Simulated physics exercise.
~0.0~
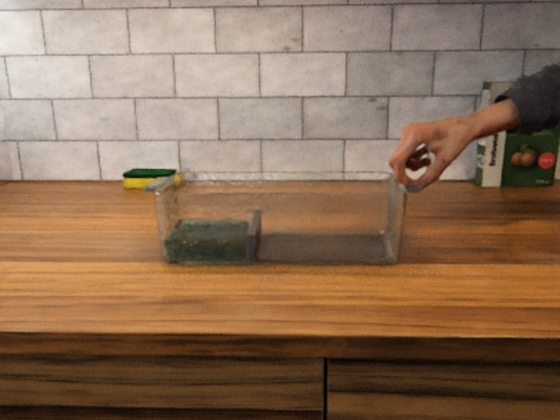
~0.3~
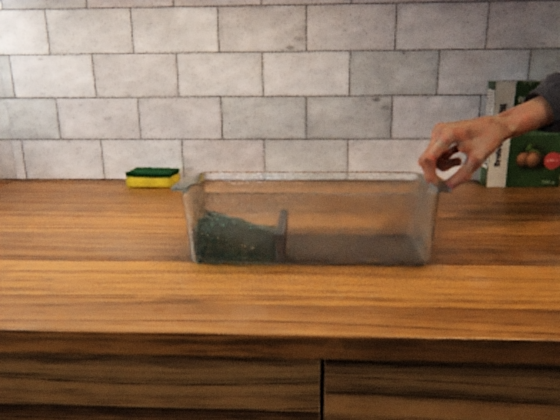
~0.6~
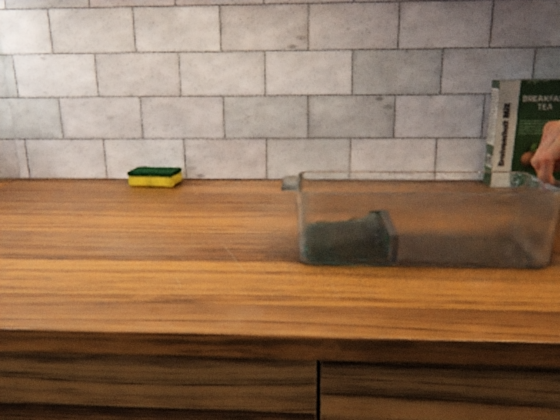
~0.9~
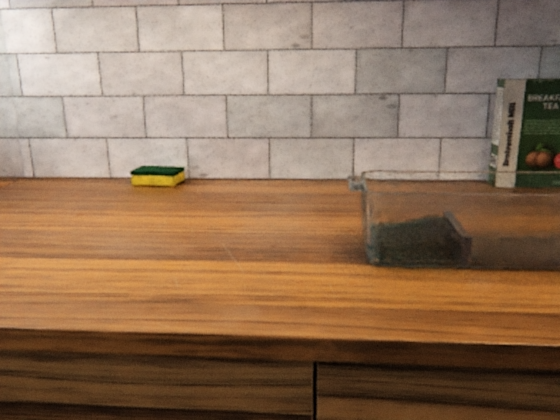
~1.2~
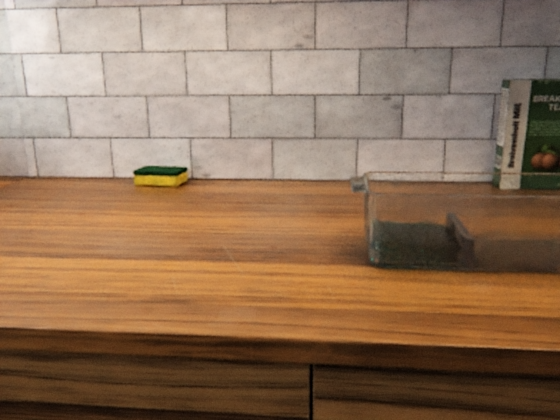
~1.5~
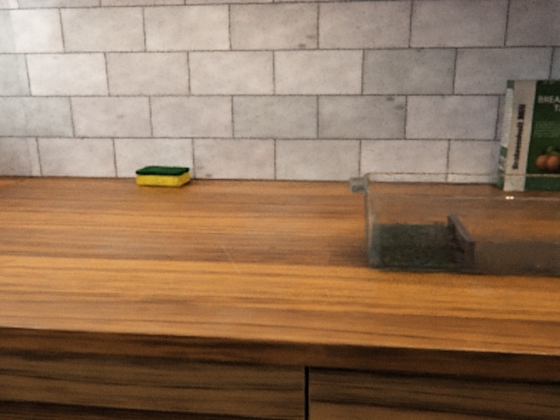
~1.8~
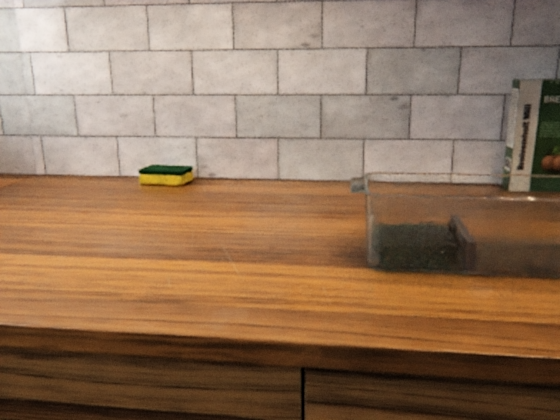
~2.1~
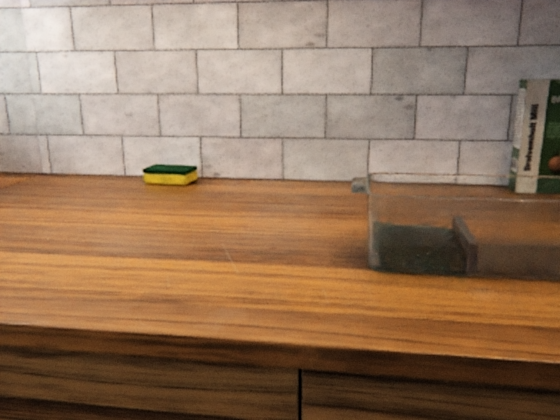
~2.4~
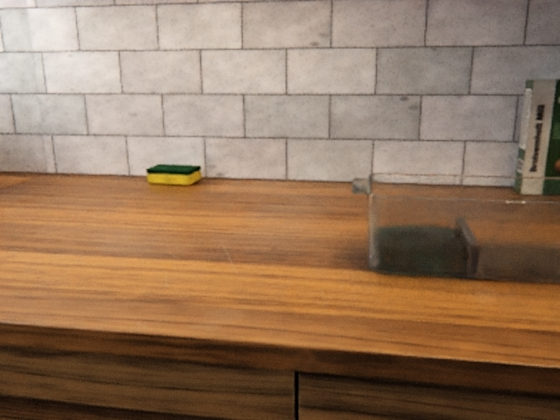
Clear divided food box with dark liquid on its left being pulled right by a hand along a wooden counter, then resting.
